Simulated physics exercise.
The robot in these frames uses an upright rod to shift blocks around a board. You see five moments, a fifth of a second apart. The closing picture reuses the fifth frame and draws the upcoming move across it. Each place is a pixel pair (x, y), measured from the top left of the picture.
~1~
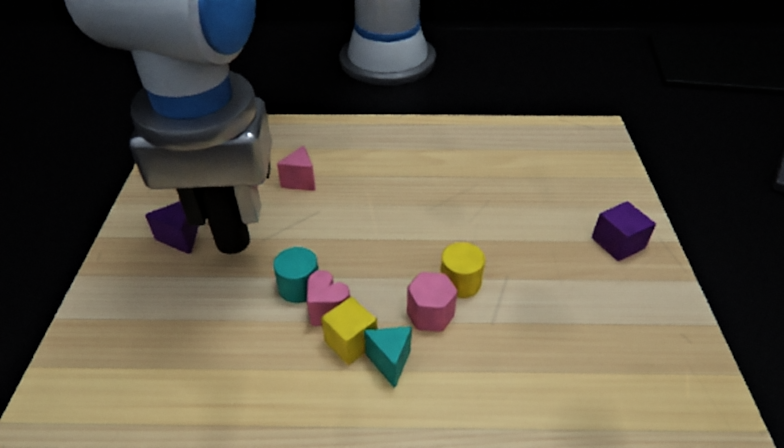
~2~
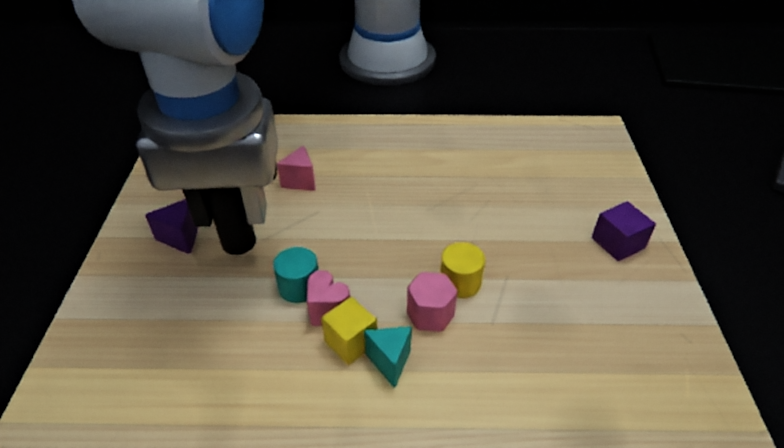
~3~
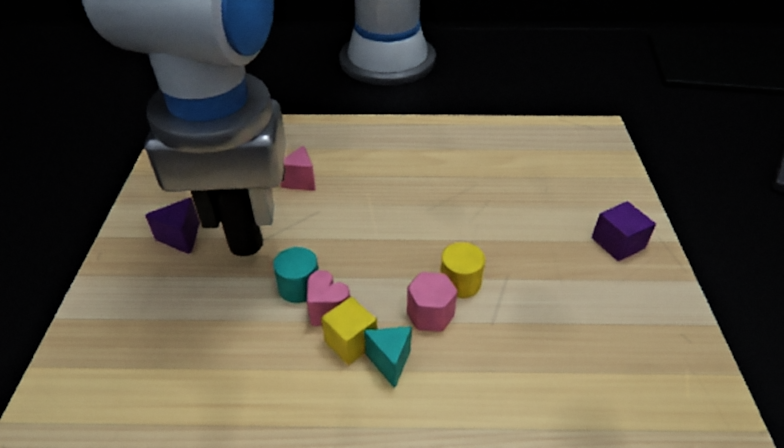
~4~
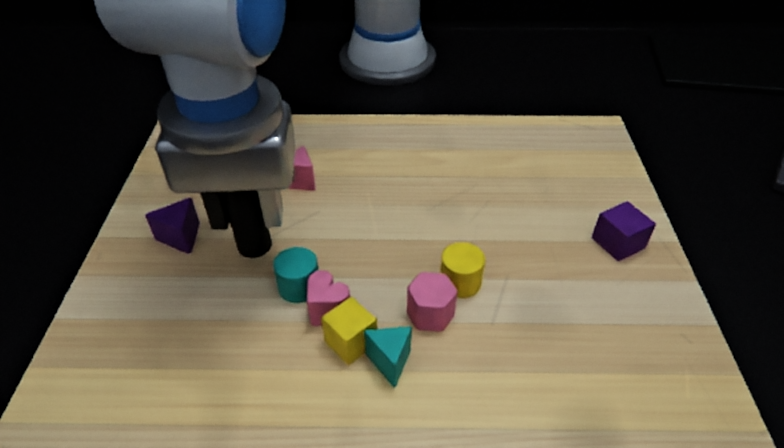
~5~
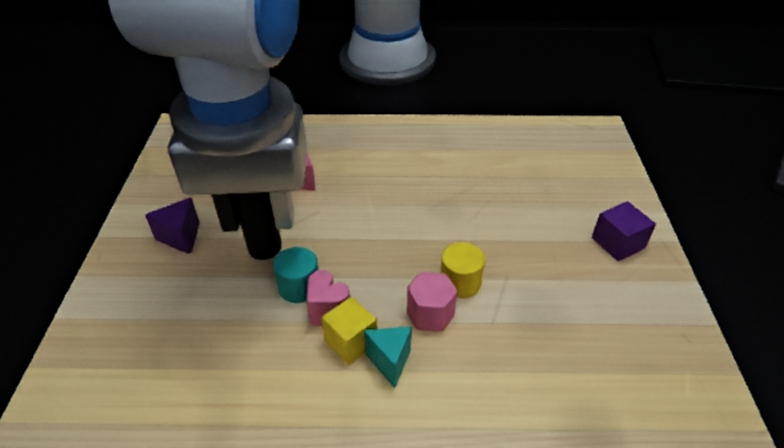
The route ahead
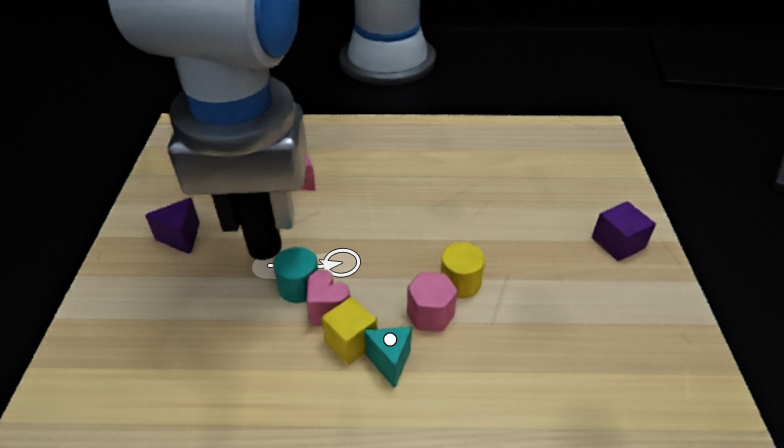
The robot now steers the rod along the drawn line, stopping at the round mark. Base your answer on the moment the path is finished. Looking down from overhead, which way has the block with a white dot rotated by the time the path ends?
Counterclockwise rotation.
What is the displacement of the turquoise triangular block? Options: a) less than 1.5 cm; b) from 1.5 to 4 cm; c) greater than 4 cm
(a)
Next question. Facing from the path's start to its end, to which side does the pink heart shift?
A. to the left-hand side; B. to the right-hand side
The answer is B.
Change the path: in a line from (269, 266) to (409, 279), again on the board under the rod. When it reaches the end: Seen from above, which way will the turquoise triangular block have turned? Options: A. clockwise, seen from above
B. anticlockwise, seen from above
I'll go with B - anticlockwise, seen from above.
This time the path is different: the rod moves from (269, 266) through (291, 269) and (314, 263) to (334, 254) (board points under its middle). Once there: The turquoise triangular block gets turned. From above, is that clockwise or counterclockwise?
Bird's-eye view: Counterclockwise.
The line goes from (269, 266) via (306, 267), ending at (342, 262); the dot is on the turquoise triangular block.
The first path, step by step. Halfway along, rod (304, 249); turquoise circular block (314, 269); pink heart (339, 300), turned 15° anticlockwise; yellow square piece (359, 327), turned 25° clockwise; turquoise triangular block (396, 347), turned 25° anticlockwise.
At the end, rod (340, 245); turquoise circular block (324, 270); pink heart (339, 304), turned 20° anticlockwise; yellow square piece (361, 331), turned 20° clockwise; turquoise triangular block (399, 349), turned 25° anticlockwise.
